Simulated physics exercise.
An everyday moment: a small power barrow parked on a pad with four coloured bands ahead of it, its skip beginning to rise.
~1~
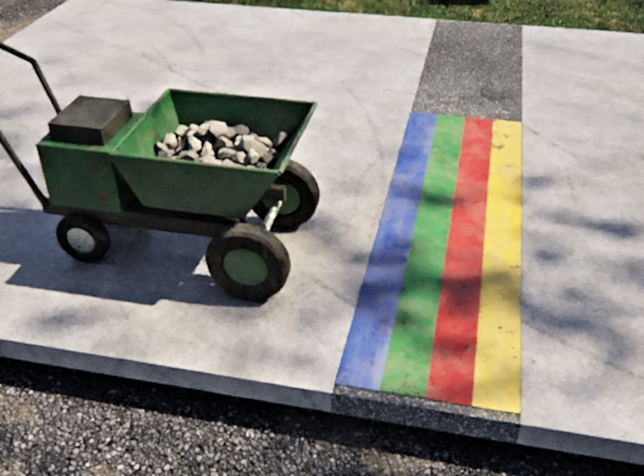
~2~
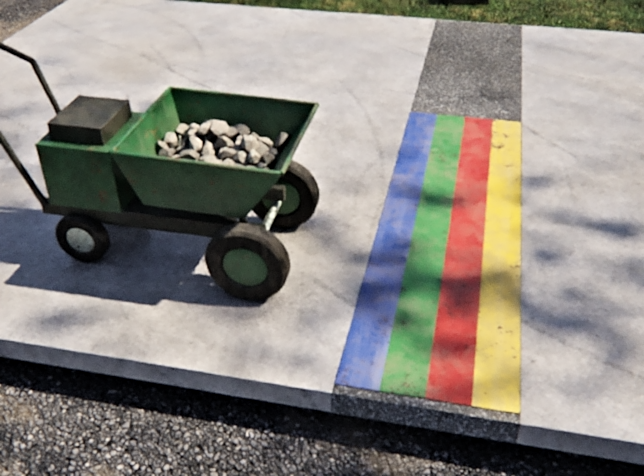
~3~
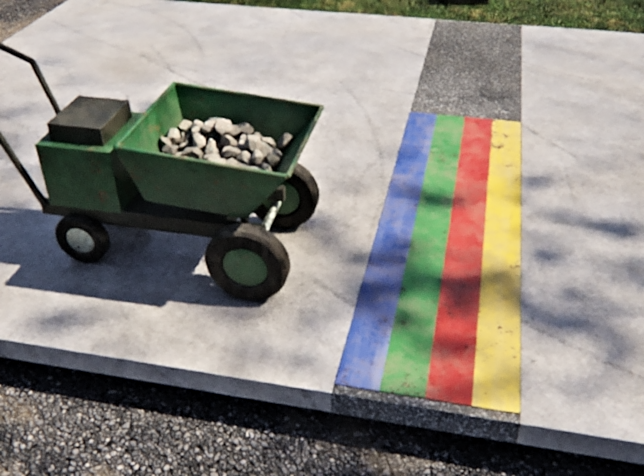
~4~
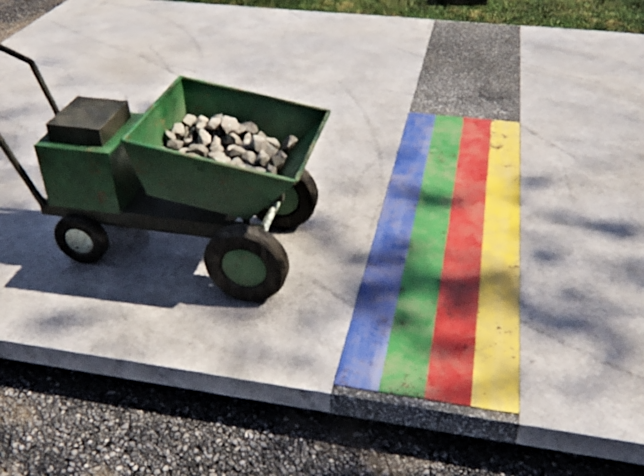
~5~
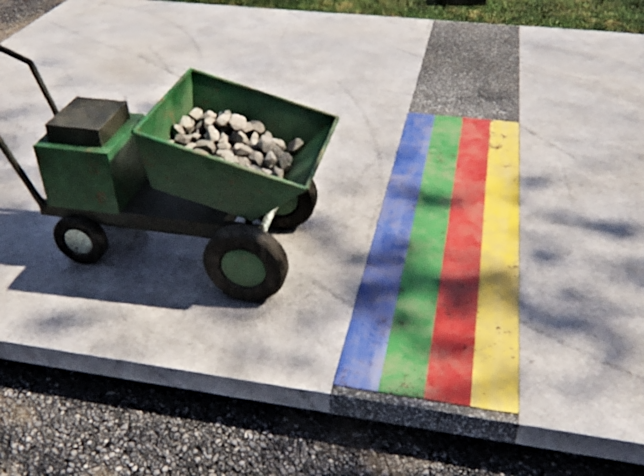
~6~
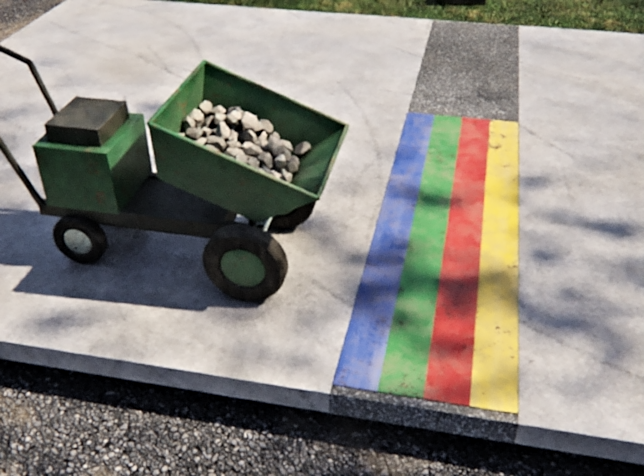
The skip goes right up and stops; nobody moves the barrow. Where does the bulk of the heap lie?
Most lies over the blue band.
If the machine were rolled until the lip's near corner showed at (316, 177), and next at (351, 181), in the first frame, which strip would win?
First the green strip, then that red strip.
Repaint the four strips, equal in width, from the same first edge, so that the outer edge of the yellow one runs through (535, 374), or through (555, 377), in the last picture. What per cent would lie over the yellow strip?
Roughly 0 per cent, and 0 per cent.
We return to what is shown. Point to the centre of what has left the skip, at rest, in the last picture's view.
Near (398, 275).
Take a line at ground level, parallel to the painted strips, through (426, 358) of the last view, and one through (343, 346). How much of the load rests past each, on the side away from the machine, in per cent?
First some 10, then 80 per cent.
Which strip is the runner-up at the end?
It is the green one.
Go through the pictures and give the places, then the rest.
Lip of the skip at (279, 173), level; top of the load at (207, 156), broken stones; blue strip at (368, 343); green strip at (410, 350); red strip at (454, 356); yellow strip at (498, 363), in the first frame.
Lip of the skip at (281, 174), tipped barely; top of the load at (207, 155), in the second frame.
Lip of the skip at (287, 177), tipped barely; top of the load at (199, 142), in the third frame.
Lip of the skip at (295, 182), tipped a little; top of the load at (204, 139), in the fourth frame.
Lip of the skip at (306, 189), tipped a little; top of the load at (198, 141), in the fifth frame.
Lip of the skip at (317, 199), tipped clearly; top of the load at (207, 136); blue strip at (365, 344); green strip at (408, 350); red strip at (451, 356); yellow strip at (495, 363), in the sixth frame.
Soon after the last picture, skip tipped steeply; all in the skip.
A little later, skip tipped right over; nearly all in the skip; a small part over the blue strip; a stray few over the green strip.
Later still, skip tipped right over; about a third in the skip; about a third over the blue strip; about a quarter over the green strip; a small part over the red strip; a stray few over the yellow strip.
At rest, skip tipped right over; about a quarter in the skip; about half over the blue strip; about a quarter over the green strip; a small part over the red strip; a stray few over the yellow strip; a stray few off the paint.
